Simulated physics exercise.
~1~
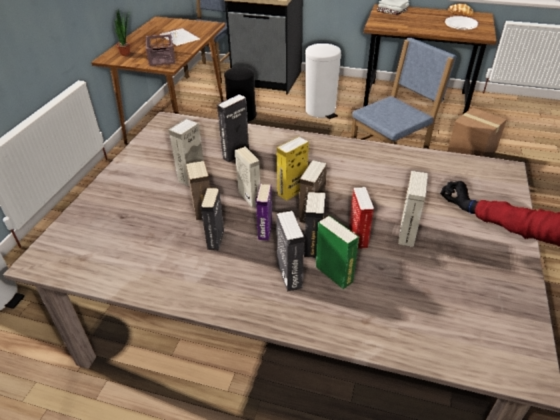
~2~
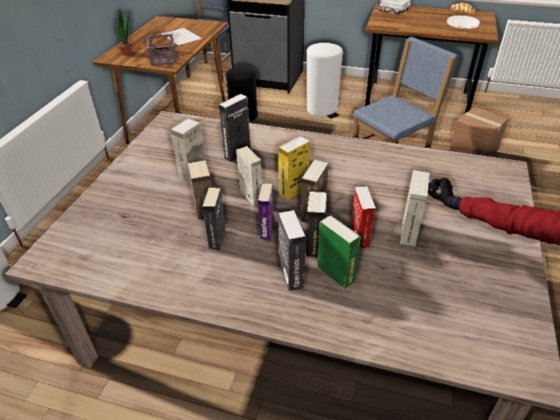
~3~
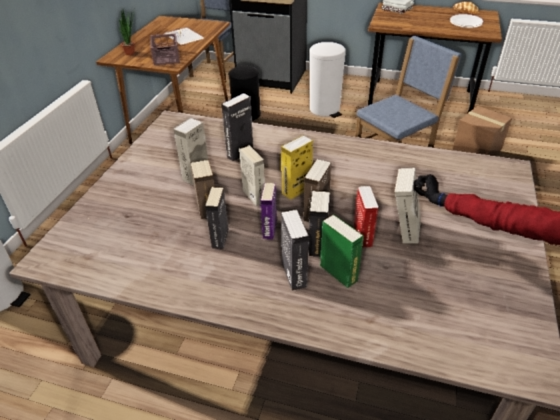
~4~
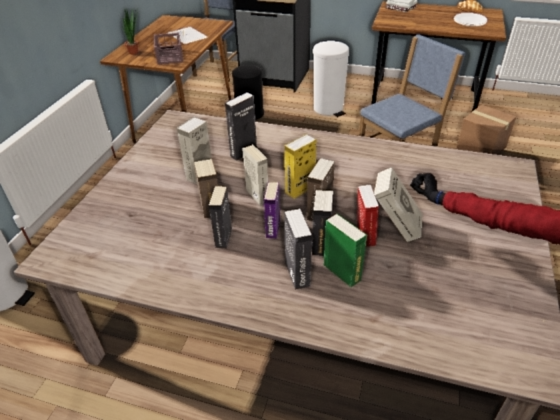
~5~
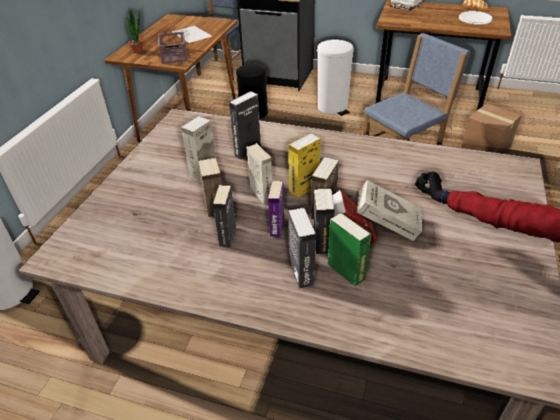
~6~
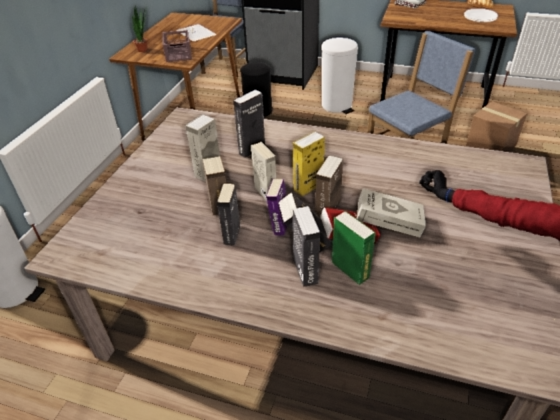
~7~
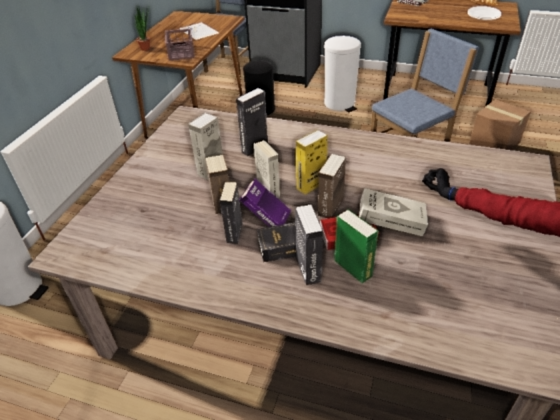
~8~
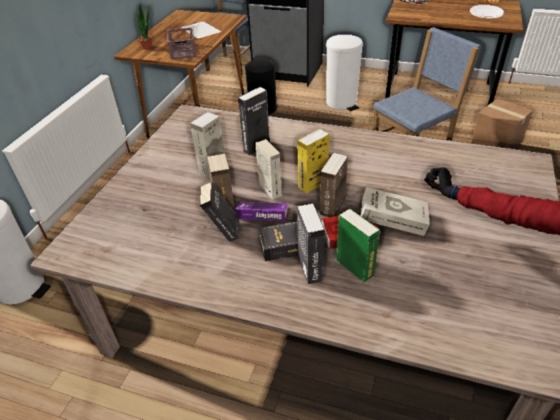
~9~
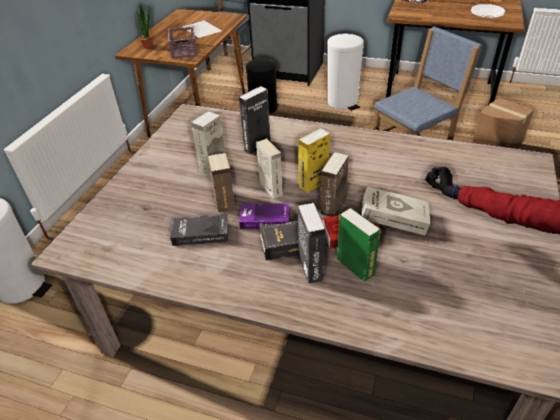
We see books standing on a wooden table as a red-sleeved arm with a black hand tips a pale one leftward onto a red book, which falls, followed by a dark book, the purple book and another dark one, while the green, yellow and several others stay standing.
